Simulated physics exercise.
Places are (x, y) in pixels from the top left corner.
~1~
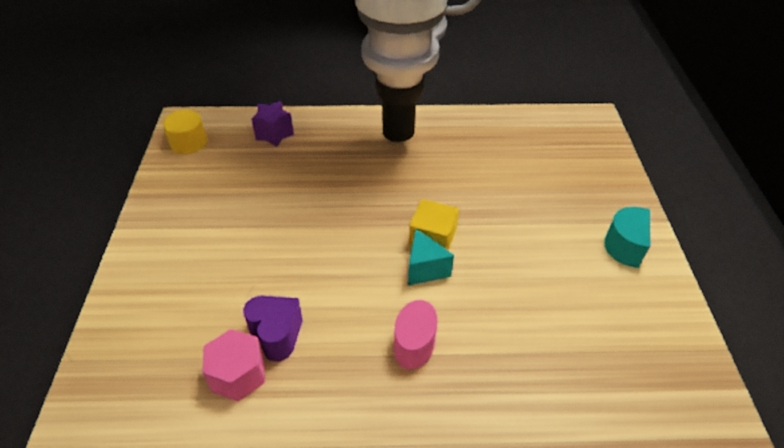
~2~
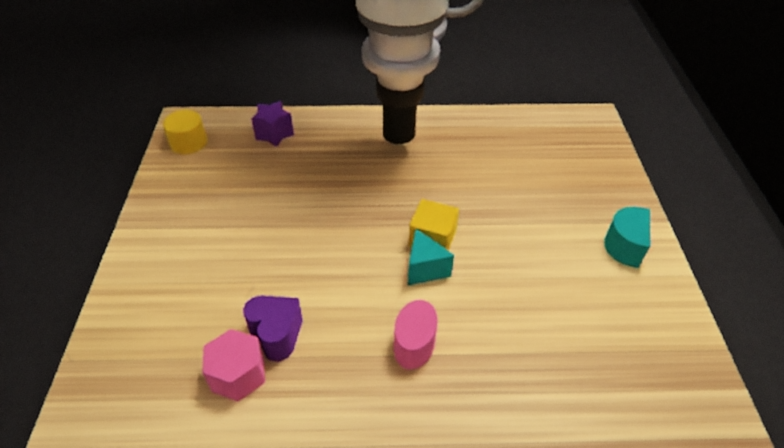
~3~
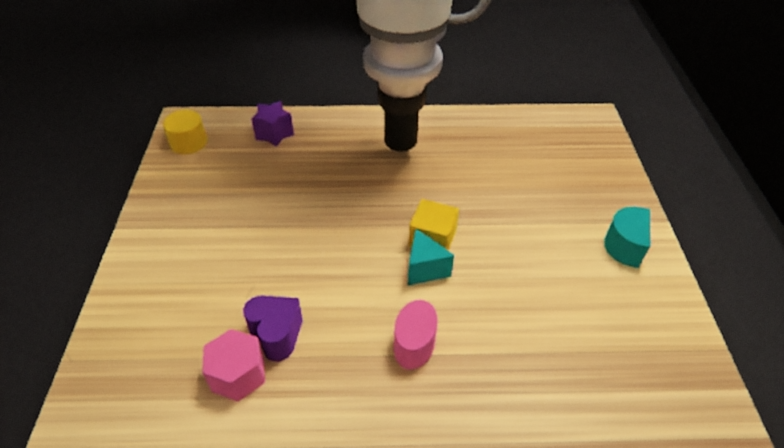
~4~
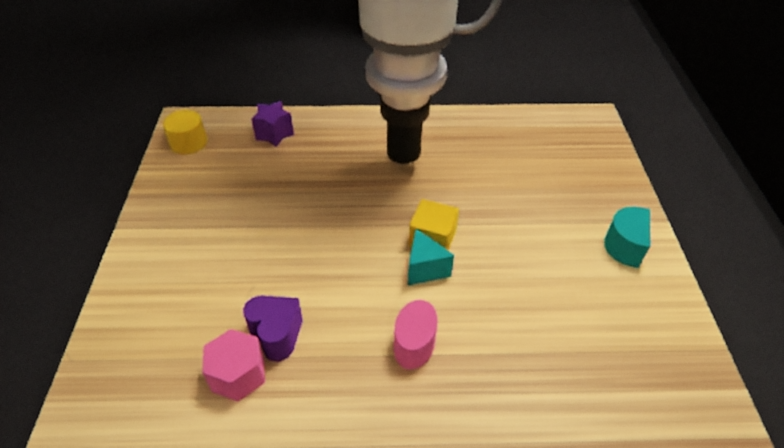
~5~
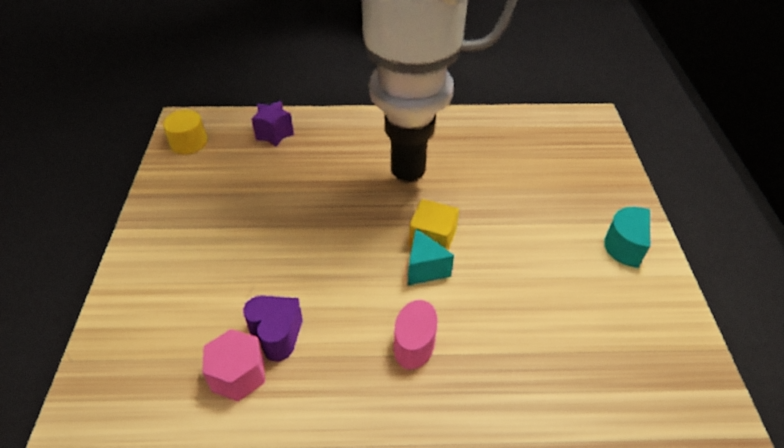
A robot arm with a black rod moves slowly forward over the board toward the yellow block.
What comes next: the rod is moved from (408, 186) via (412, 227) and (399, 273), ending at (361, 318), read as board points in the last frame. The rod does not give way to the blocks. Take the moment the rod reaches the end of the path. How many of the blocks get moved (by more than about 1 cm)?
It should be two.
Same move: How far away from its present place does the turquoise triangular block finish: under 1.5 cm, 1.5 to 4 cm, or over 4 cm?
If I had to pick, the turquoise triangular block travels from 1.5 to 4 cm here.
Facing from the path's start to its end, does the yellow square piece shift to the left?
My answer is yes.
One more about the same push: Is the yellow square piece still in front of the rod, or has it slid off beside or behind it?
It is off to the side or behind.
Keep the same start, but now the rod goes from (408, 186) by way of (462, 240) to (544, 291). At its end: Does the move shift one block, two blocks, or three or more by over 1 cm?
I'd say two blocks get moved.
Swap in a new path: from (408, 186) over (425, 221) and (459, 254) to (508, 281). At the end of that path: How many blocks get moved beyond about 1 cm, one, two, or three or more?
The push moves two blocks more than 1 cm.
On the path given first. One third of the way, rod (413, 212); yellow square piece (445, 225), turned 20° clockwise.
Two thirds of the way, rod (398, 258); turquoise triangular block (424, 272), turned 90° anticlockwise; yellow square piece (453, 233).
At the end, rod (361, 303); pink elliptical block not moved; turquoise triangular block (423, 274), turned 100° anticlockwise; yellow square piece (453, 233).
